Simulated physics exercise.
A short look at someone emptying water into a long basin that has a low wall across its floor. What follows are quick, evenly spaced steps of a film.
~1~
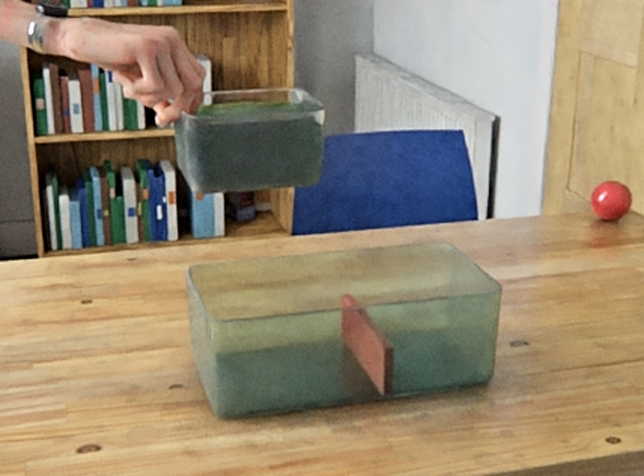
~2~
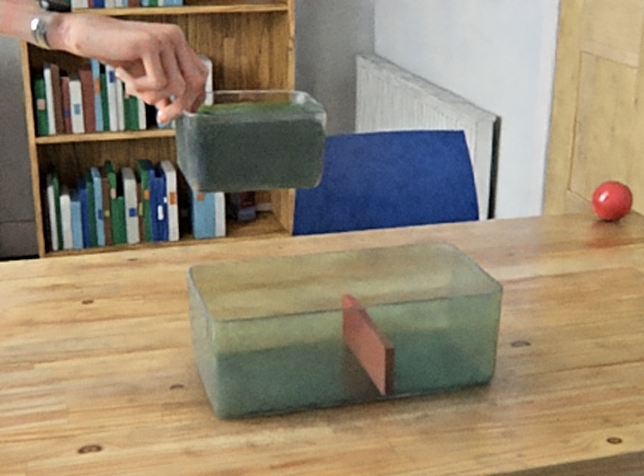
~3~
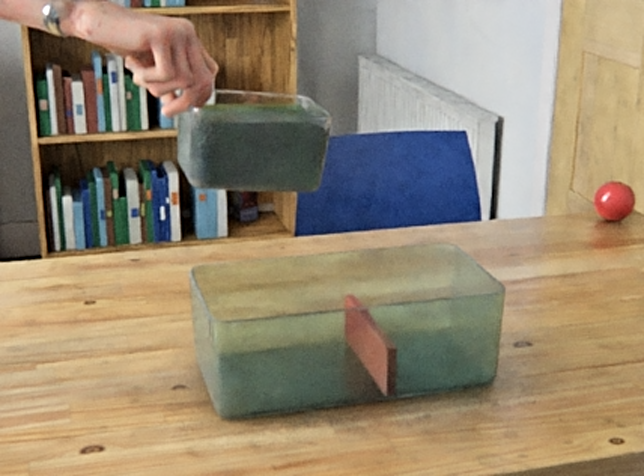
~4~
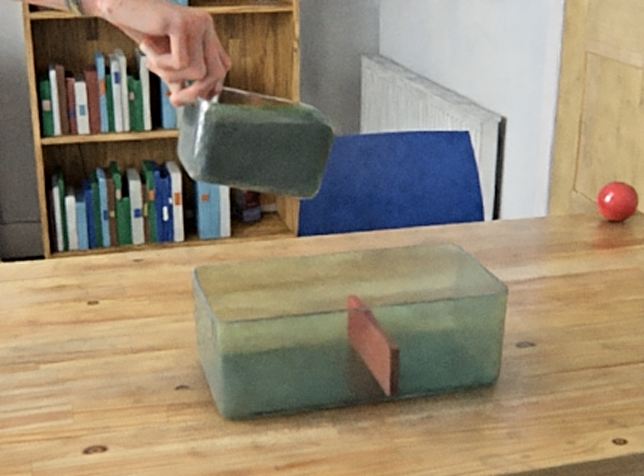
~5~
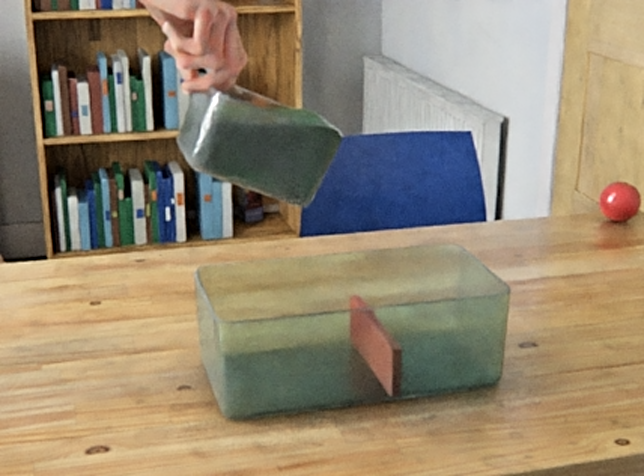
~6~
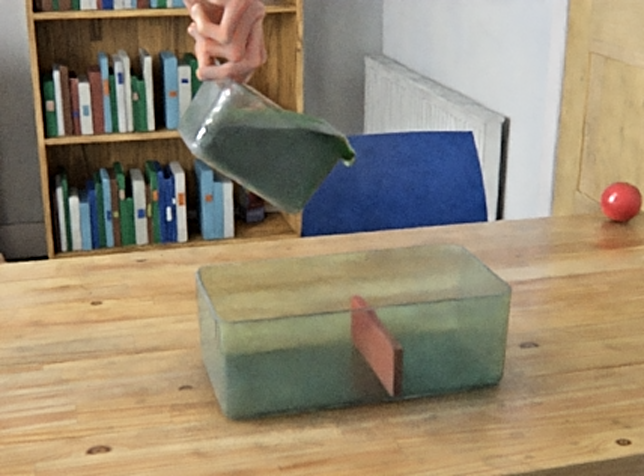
At a wooden table, a hand held a small clear container of murky green water above a longer basin with a reddish divider, then tilted it steadily rightward until water reached over its lip.
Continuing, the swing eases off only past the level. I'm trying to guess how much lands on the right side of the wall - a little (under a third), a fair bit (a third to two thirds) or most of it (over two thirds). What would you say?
I would say a fair bit, a third to two thirds.
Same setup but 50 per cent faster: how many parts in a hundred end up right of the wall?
About 30 in a hundred.
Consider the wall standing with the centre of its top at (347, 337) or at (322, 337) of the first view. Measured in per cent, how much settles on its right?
Roughly 60 % and then 75 %.
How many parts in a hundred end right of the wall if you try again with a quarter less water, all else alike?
Close to 35 per cent.
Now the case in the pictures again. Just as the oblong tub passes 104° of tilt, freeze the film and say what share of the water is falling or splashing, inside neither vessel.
Roughly 45 per cent.
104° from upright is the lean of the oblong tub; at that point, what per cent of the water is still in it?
Looks like roughly 15 percent is still held.
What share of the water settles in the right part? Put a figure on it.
Share approx. 45 per cent.
A moment on, the oblong tub is tipped right over and 15 per cent is still to pour, 5 is left of the wall and 37 right of it.
Next, the oblong tub is tipped right over and 1 per cent is still to pour, 43 is left of the wall and 43 right of it.
Then the oblong tub is tipped right over and 0 per cent is still to pour, 48 is left of the wall and 46 right of it.
Later the oblong tub is tipped right over and 0 per cent is still to pour, 49 is left of the wall and 47 right of it.
Finally, 49 per cent lies left of the wall, 47 right of it and 5 outside.
